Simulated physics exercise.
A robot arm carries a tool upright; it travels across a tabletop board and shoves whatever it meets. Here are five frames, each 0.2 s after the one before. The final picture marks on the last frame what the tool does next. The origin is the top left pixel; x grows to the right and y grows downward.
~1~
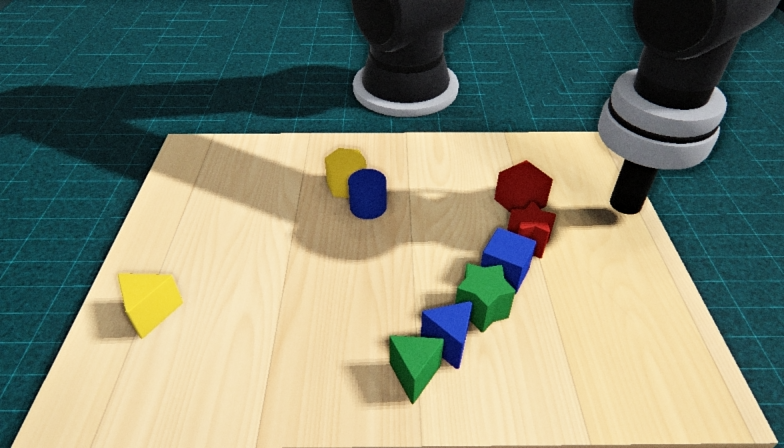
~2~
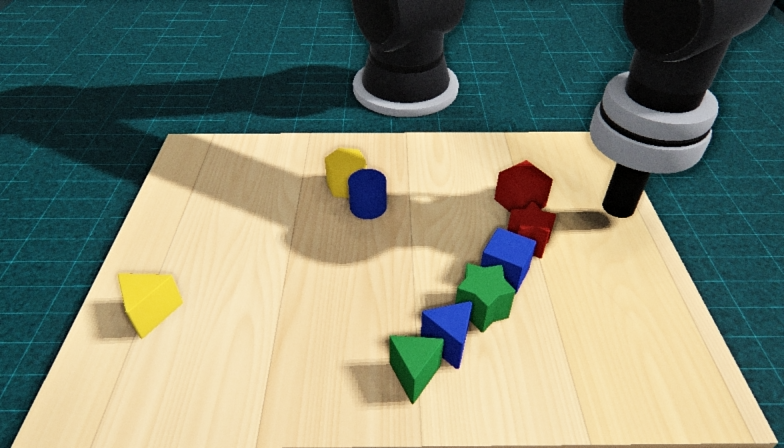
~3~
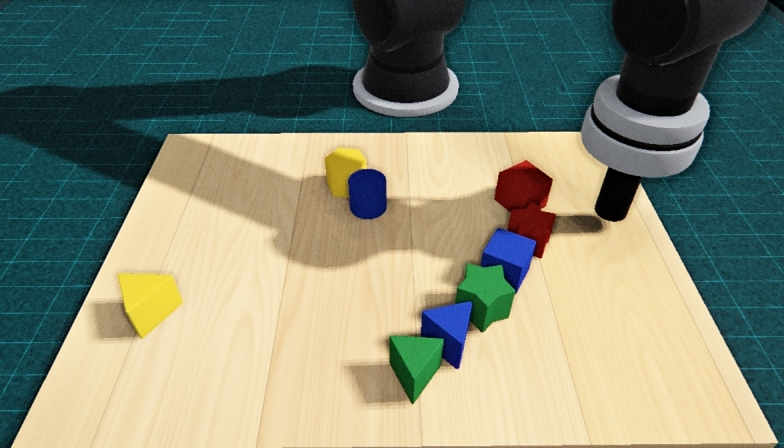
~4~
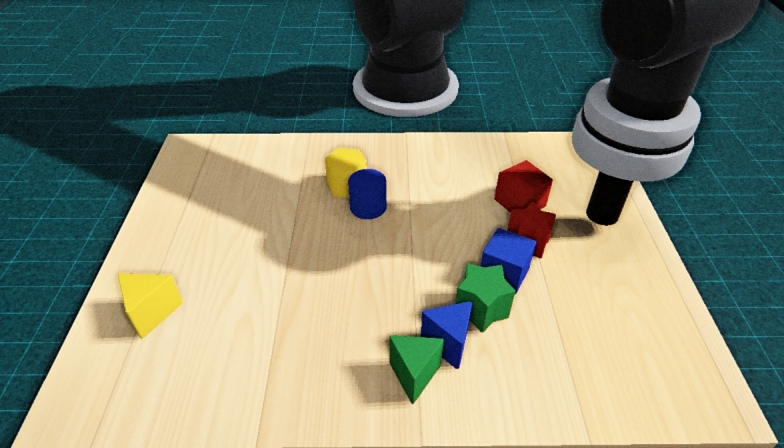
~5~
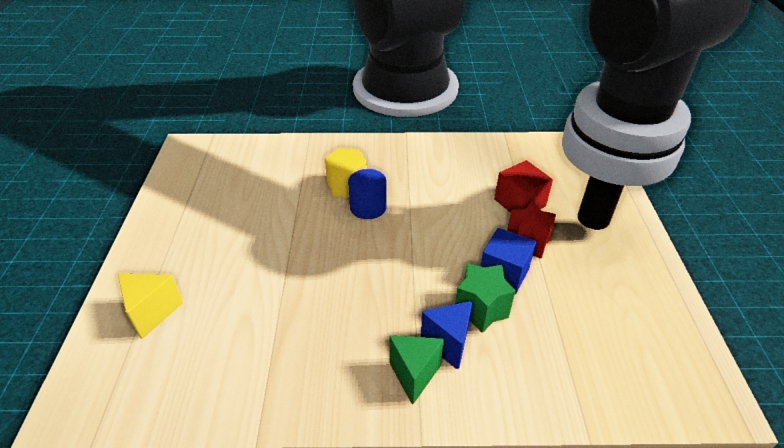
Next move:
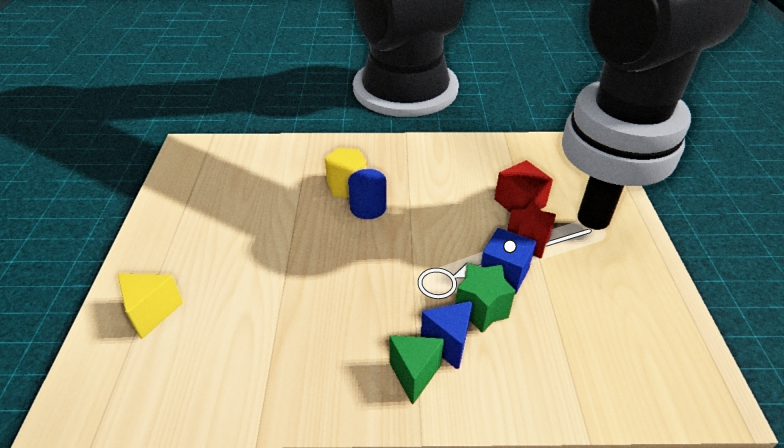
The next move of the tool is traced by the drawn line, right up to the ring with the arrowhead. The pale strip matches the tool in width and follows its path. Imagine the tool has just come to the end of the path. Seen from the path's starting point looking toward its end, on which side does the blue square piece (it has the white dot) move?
Left.
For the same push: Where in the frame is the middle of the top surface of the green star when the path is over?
The answer is (479, 317).
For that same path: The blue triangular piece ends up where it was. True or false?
False.
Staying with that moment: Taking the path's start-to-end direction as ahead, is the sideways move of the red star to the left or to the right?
Facing from start to end, it shifts right.
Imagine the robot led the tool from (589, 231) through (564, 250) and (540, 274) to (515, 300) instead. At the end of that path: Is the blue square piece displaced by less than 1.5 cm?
Going by the path, no.
The line goes in a line from (589, 231) to (437, 283); the dot is on the blue square piece.
The first path, step by step. One third of the way, tool (542, 235); blue square piece (506, 248), turned 10° anticlockwise; red star (506, 219), turned 10° clockwise.
Two thirds of the way, tool (492, 252); green triangular piece (409, 355), turned 15° clockwise; blue triangular piece (444, 332); green star (476, 301); blue square piece (486, 265), turned 35° anticlockwise; red star (472, 217), turned 30° clockwise.
At the end, tool (438, 271); green triangular piece (403, 359), turned 30° clockwise; blue triangular piece (445, 346), turned 20° clockwise; green star (479, 317), turned 15° anticlockwise; blue square piece (476, 278), turned 55° anticlockwise; red star (467, 218), turned 50° clockwise.
